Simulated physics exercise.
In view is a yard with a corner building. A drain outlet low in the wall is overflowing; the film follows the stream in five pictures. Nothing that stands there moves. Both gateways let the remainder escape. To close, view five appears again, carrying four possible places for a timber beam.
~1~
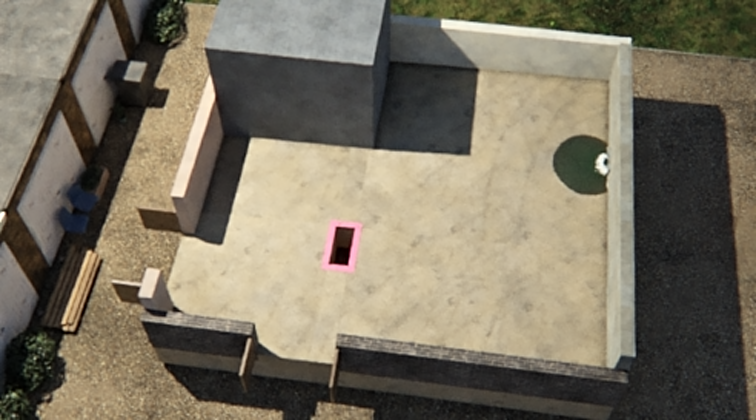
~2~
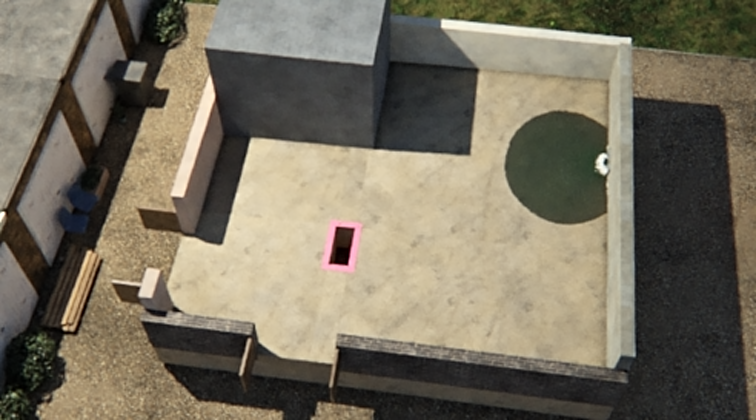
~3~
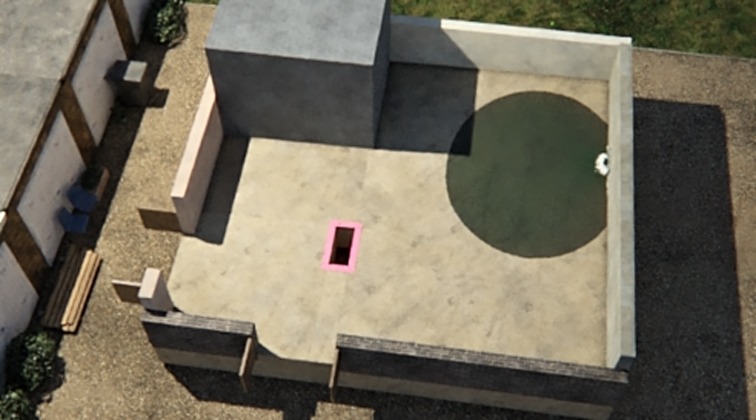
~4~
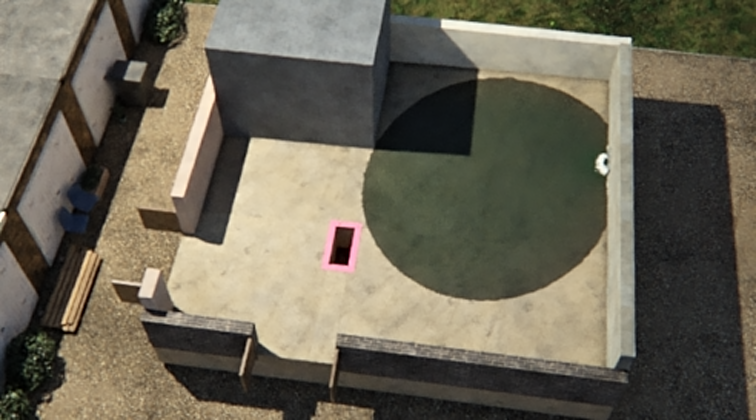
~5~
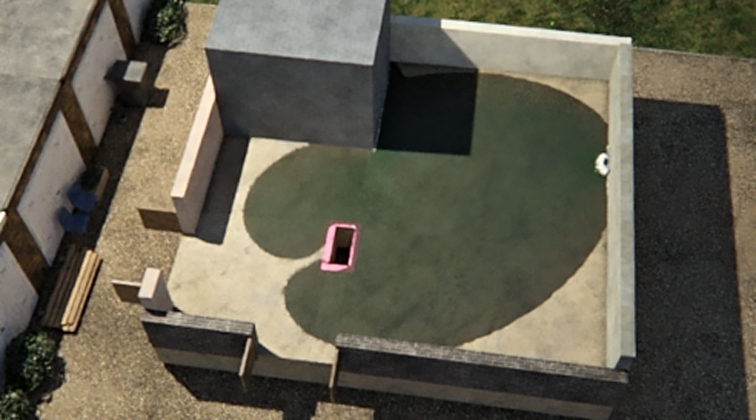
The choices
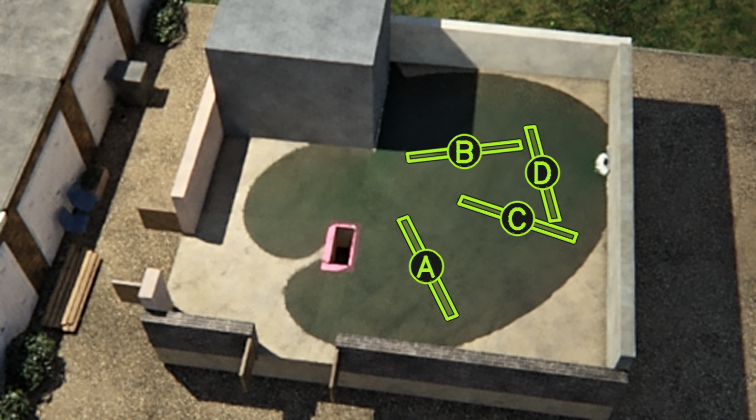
Dark green water spread in a widening round pool from a small white outlet on the right wall of a walled yard, passed the corner building, and curled around the pink-edged pit, reaching its rim.
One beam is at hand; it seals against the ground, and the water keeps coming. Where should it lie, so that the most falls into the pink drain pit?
Go for B.
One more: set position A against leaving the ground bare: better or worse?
Worse.
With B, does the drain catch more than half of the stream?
No, it does not.
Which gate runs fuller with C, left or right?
More leaves on the left.
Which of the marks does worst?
That would be A.
In lime, A from (402, 218) to (452, 317); B from (407, 157) to (520, 144); C from (460, 200) to (575, 237); D from (529, 127) to (555, 220).
With A, about 13 % of the stream goes into the pink drain pit, about 86 % out by the gates.
With B, about 31 % of the stream goes into the pink drain pit, about 69 % out by the gates.
With C, about 21 % of the stream goes into the pink drain pit, about 79 % out by the gates.
With D, about 21 % of the stream goes into the pink drain pit, about 79 % out by the gates.
